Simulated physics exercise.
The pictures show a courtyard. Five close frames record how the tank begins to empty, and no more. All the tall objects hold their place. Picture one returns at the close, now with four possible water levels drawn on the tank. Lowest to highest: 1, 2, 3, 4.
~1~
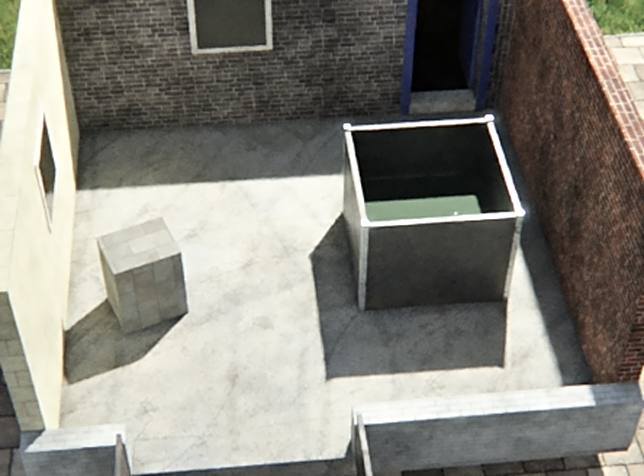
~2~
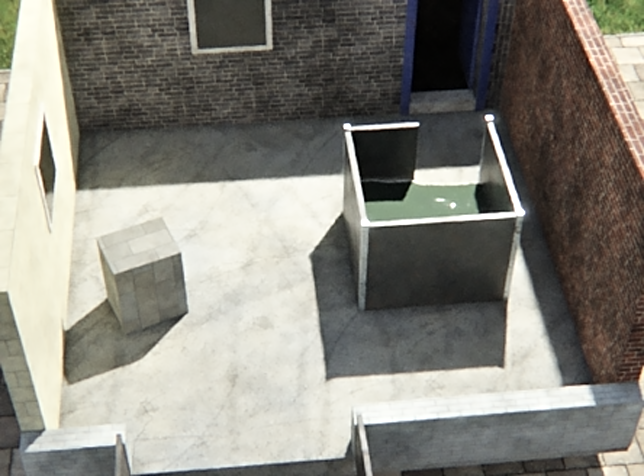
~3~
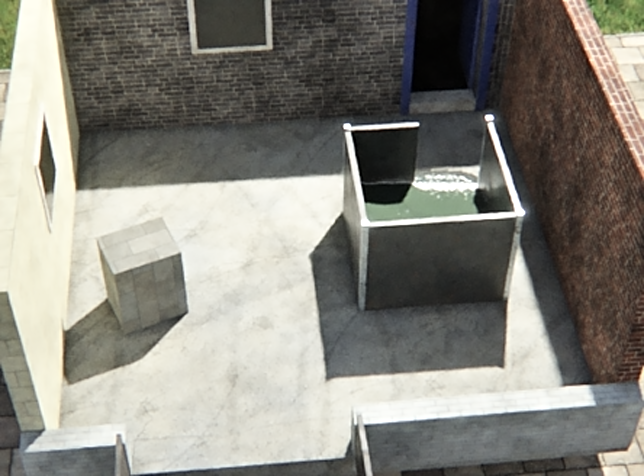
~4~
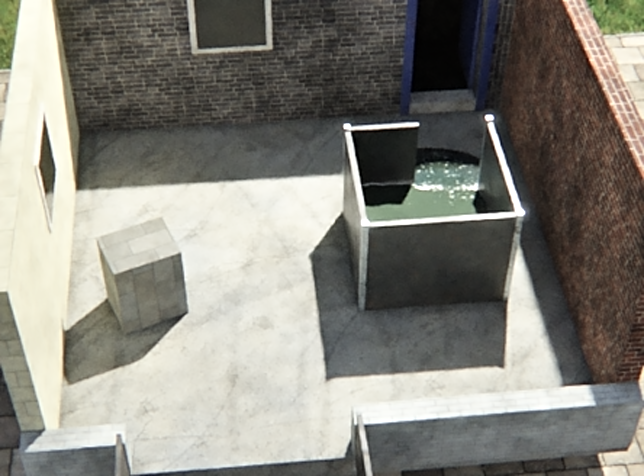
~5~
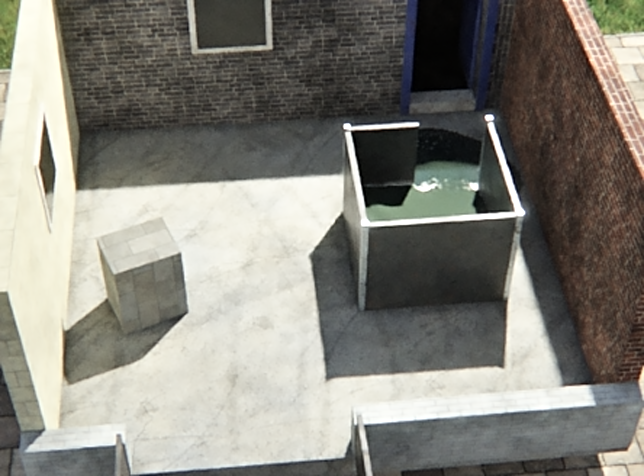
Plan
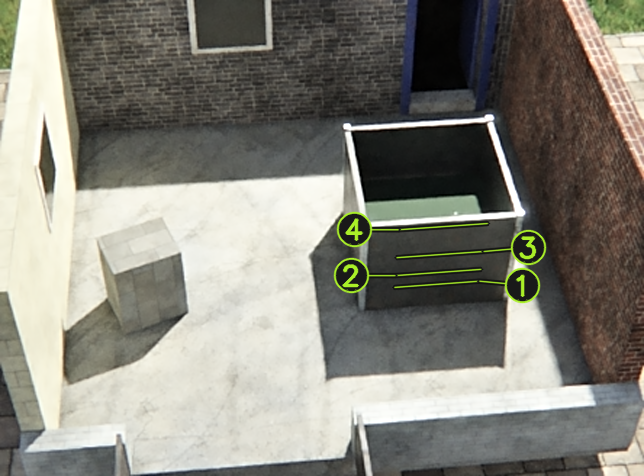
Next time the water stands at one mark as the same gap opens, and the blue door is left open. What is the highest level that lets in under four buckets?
Level 1 just does it.
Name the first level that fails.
Here it is level 2.
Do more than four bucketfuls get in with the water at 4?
Yes, that goes wrong.
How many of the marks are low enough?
One of the four.
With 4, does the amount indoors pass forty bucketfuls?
Yes, it does.
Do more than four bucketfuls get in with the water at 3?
Yes, it does.
On the marked copy, 1 at (436, 284); 2 at (438, 272); 3 at (440, 254); 4 at (443, 226); from the bottom up 1, 2, 3, 4.
With 1, a bucket or two gets in.
With 2, about 9 bucketfuls get in.
With 3, dozens of bucketfuls pour in.
With 4, dozens of bucketfuls pour in.
